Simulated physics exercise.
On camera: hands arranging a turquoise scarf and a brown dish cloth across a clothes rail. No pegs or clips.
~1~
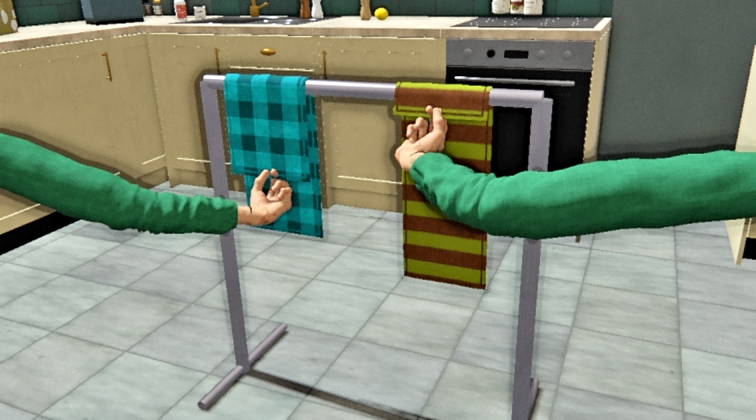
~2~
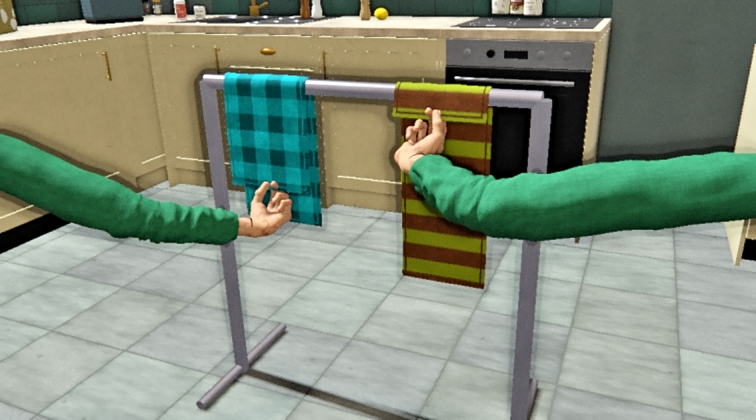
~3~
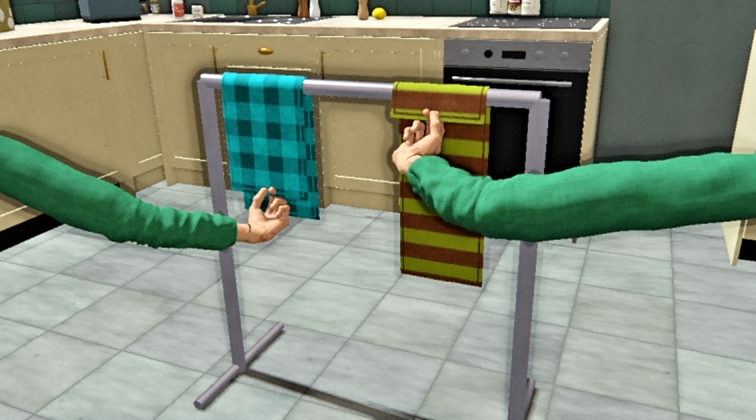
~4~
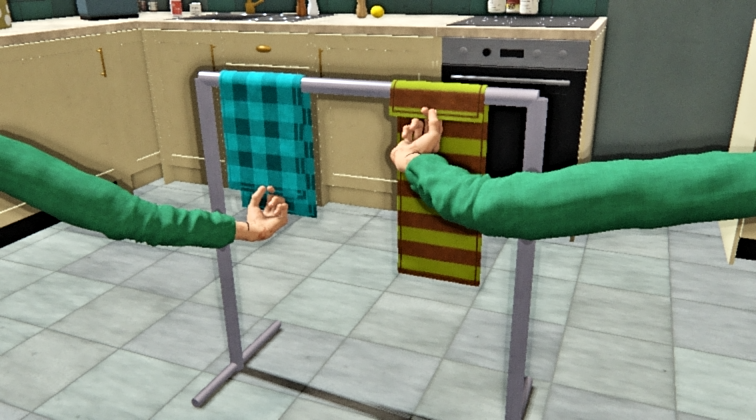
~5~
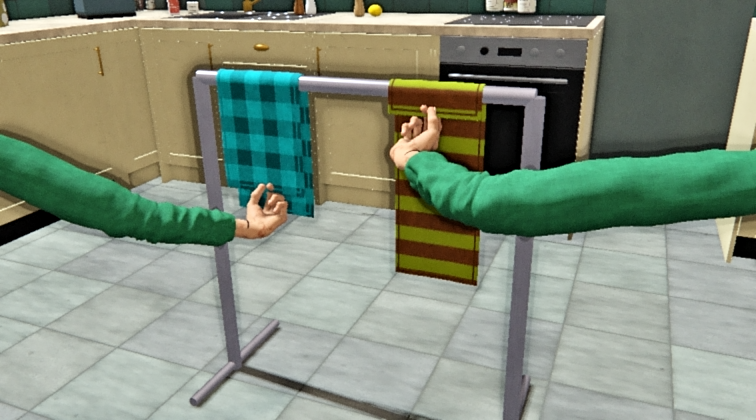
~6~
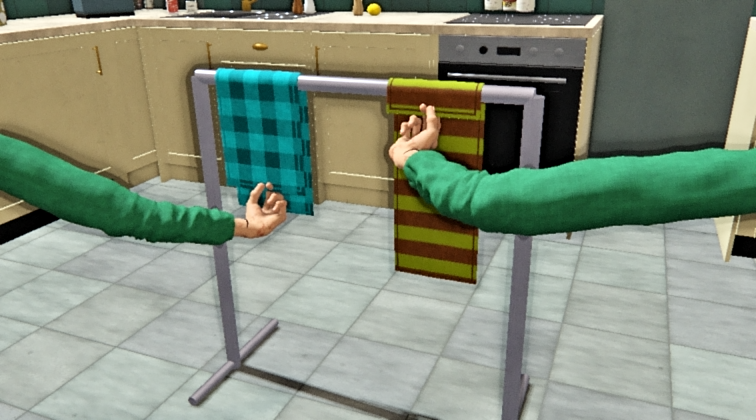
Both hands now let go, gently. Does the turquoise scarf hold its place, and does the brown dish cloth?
The turquoise scarf keeps its place and the brown dish cloth slides off.
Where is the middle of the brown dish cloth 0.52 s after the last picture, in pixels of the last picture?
At about (434, 365).
Then, 0.52 s later than the last view, scarf at rest on the rail; dish cloth clear of the rail and dropping near (434, 365).
Then, 0.84 s later than the last view, scarf at rest on the rail; dish cloth in a heap on the floor near (434, 406).
Finally, scarf at rest on the rail; dish cloth in a heap on the floor near (434, 406). The turquoise scarf stays on and the brown dish cloth slips to the floor.
